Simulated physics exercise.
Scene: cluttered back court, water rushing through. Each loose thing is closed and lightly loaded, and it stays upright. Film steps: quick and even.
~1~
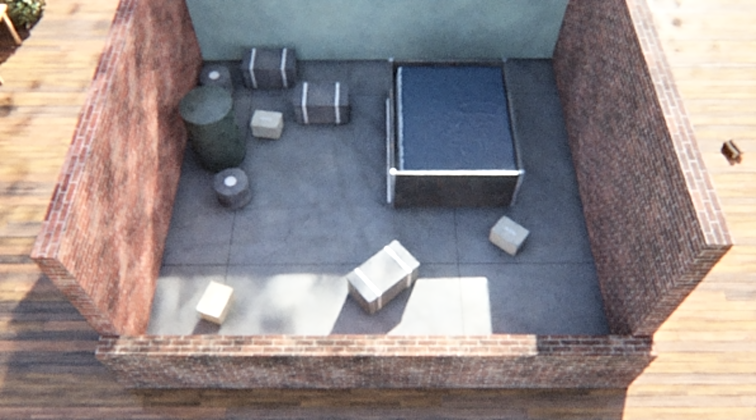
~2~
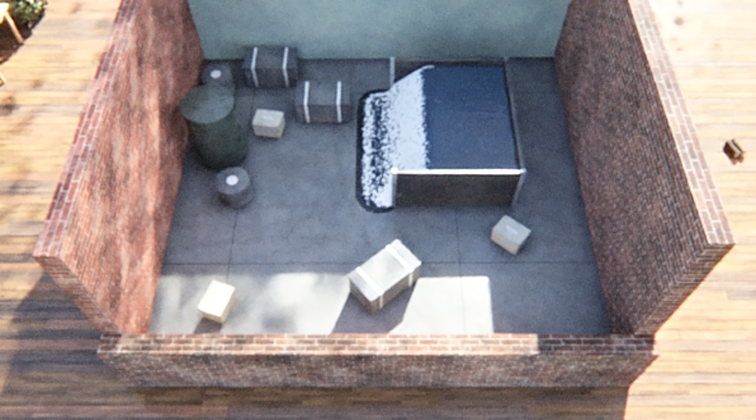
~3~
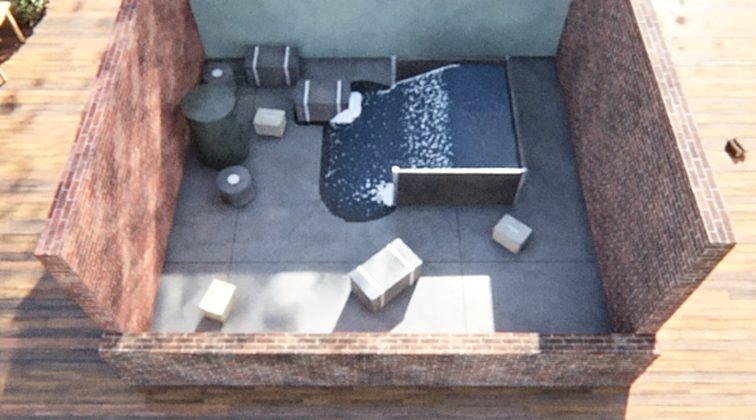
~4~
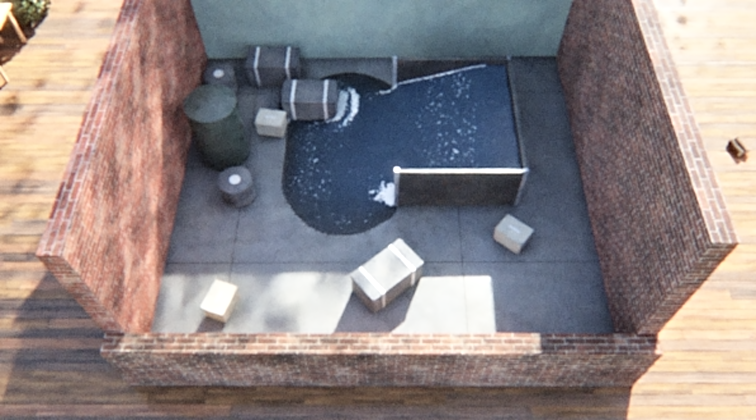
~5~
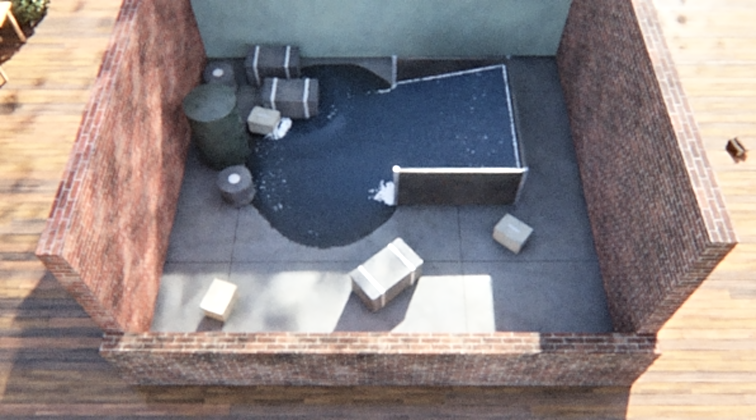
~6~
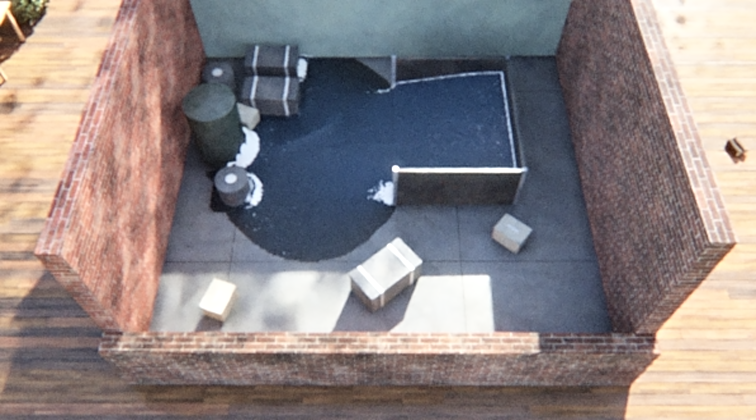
Dark water fills a walled tank at the back right of a brick-sided court with a grey floor, seen from high above by a still camera. Grey trunks with pale straps, a pale box and a dark green drum stand at left, with lighter boxes in front. The tank's left side opens, and foaming water spreads leftward, pushing a strapped trunk and then the small pale box toward the drum.
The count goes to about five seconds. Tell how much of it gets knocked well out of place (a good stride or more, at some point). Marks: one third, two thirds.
The things swept well aside make up two thirds or a bigger part.
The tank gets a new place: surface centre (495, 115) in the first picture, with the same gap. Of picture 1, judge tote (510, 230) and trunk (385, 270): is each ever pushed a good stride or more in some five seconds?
Respectively: Lacked the distance and got displaced that much.
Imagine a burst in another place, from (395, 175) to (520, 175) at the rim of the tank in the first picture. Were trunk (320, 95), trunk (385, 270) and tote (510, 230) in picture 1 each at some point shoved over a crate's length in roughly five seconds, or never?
Working through them in order, the first not displaced that far, the second gets shoved clear and the last gets shoved clear.
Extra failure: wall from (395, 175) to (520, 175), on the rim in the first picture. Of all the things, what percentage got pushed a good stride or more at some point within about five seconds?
About 50 %.
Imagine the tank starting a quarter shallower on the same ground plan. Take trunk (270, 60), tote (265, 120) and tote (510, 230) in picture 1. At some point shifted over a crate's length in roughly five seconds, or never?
First one reached the mark, second one reached the mark, third one stopped before it.
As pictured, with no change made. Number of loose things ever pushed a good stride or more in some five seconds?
7.
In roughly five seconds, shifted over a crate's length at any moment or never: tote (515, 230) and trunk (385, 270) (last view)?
Displacement check, in sequence - not enough, reached it.
A moment on, 2 of 8 are well off their spots; 0 afloat.
Next, 3 of 8 are well off their spots; 6 afloat.
Later, 6 of 8 are well off their spots; 5 afloat.
In the end, 6 of 8 are well off their spots, and 7 have been at some point; 4 afloat.
